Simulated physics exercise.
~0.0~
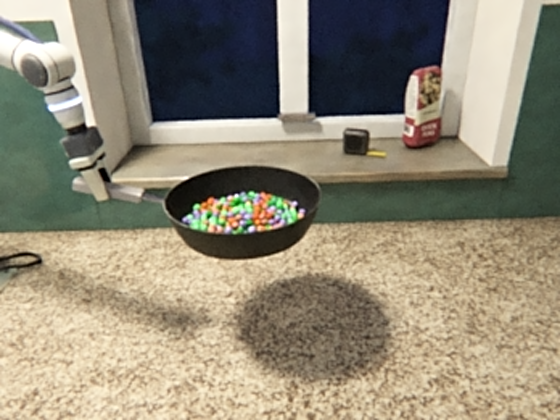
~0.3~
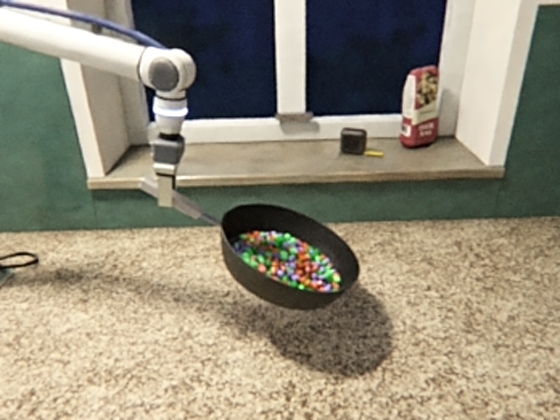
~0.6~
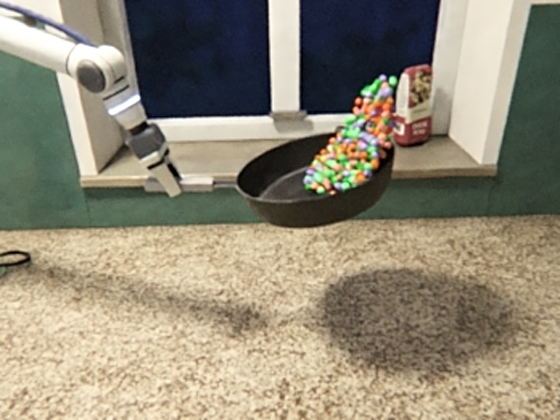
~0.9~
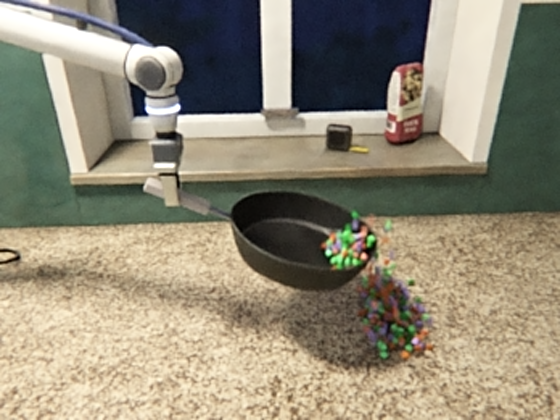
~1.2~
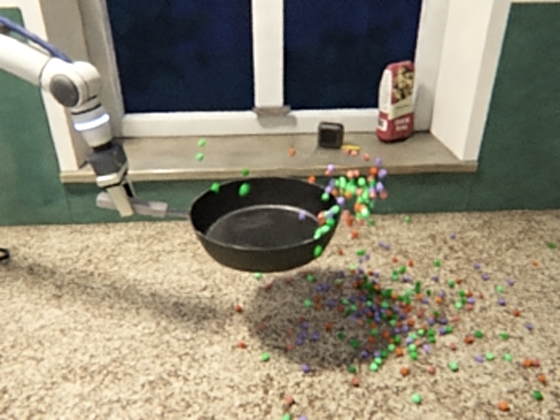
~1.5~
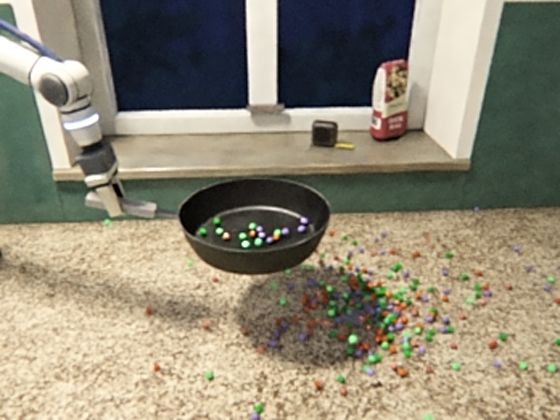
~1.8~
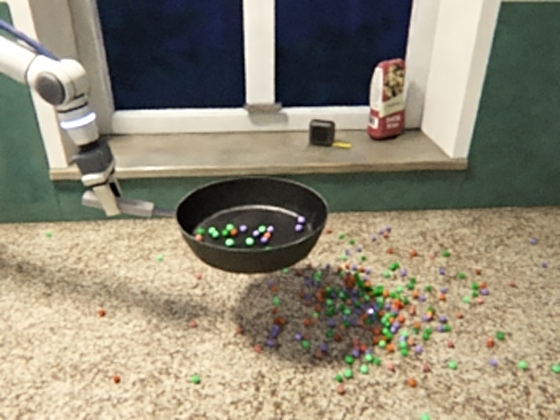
A robot arm holding a black frying pan full of colourful round sweets swings it right, tips it and tosses the heap over the far right rim, then draws it back level, leaving most sweets scattered across the speckled surface and only a few in the pan.
